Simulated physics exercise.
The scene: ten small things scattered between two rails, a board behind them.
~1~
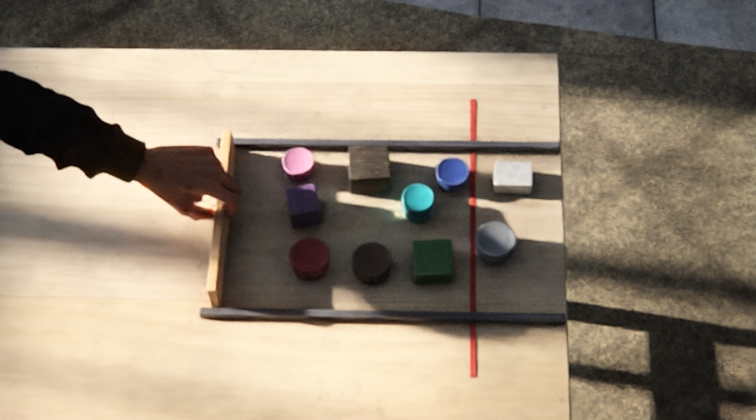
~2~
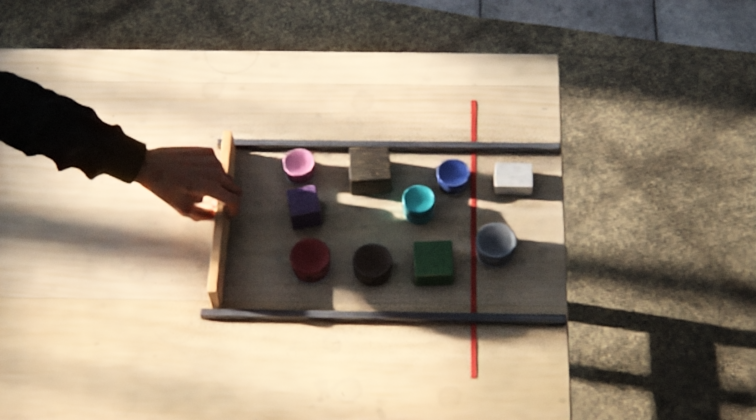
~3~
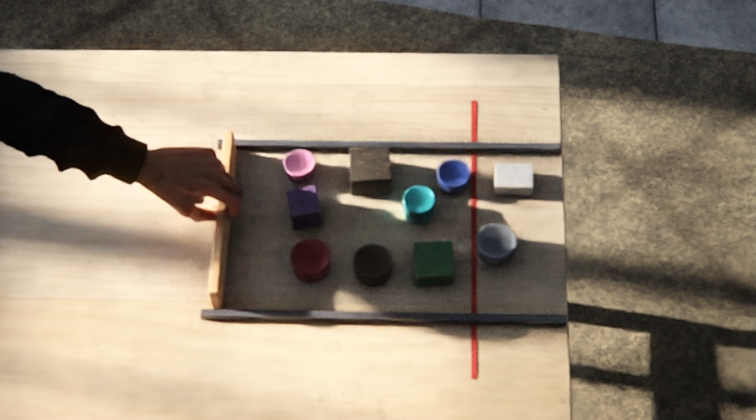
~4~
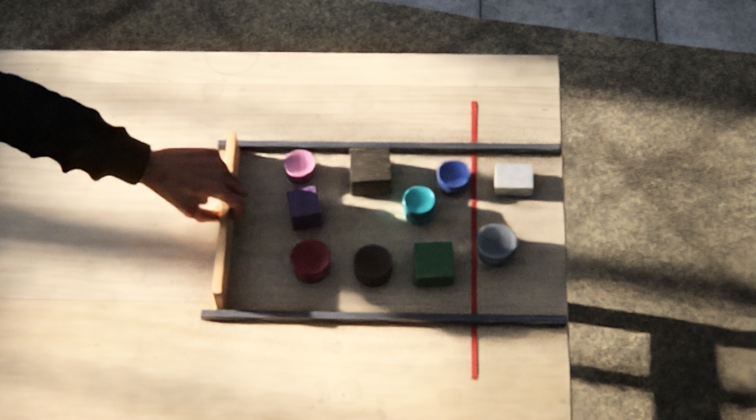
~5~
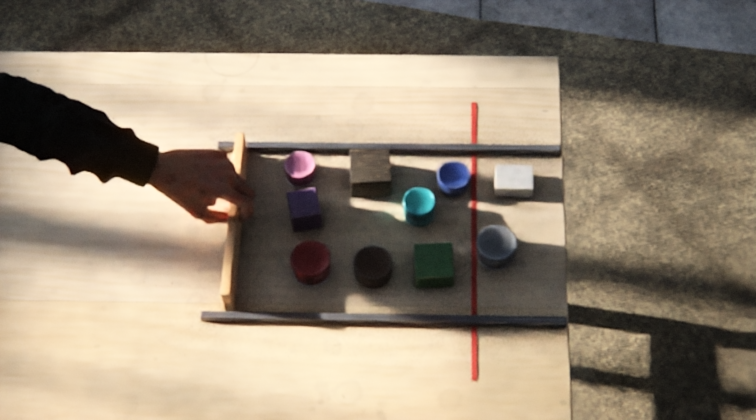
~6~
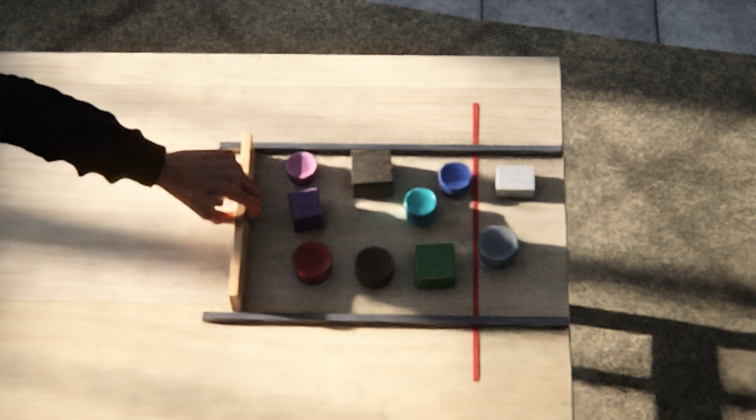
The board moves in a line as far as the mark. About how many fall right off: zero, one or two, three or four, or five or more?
As it turns out, the number that fall off is one or two.
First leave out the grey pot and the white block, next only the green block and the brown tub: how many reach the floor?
Fallen: 0, and 1 in the other try.
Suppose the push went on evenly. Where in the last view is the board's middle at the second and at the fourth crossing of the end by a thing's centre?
First at (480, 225), next at (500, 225).
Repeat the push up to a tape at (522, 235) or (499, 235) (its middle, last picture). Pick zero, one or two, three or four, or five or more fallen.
In that order: Five or more; three or four.
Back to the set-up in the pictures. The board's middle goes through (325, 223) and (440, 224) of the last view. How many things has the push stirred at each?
The counts are 5 and 10.
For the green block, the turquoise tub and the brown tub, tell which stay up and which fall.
The green block holds on; the turquoise tub does not fall; the brown tub is kept.
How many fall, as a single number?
In all, 1 of them.
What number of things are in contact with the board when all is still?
3 of them.
A little later, none off yet; white block at rest near (515, 182); grey pot at rest near (498, 248); blue tin at rest near (455, 180).
Next, none off yet; white block at rest near (515, 182); grey pot moving near (505, 247); blue tin moving near (465, 182).
Later still, none off yet; white block shifted about its own width near (552, 183); grey pot shifted about its own width near (526, 238); blue tin shifted well along near (519, 194).
When it is over, the number that fall off is one or two; down, white block.
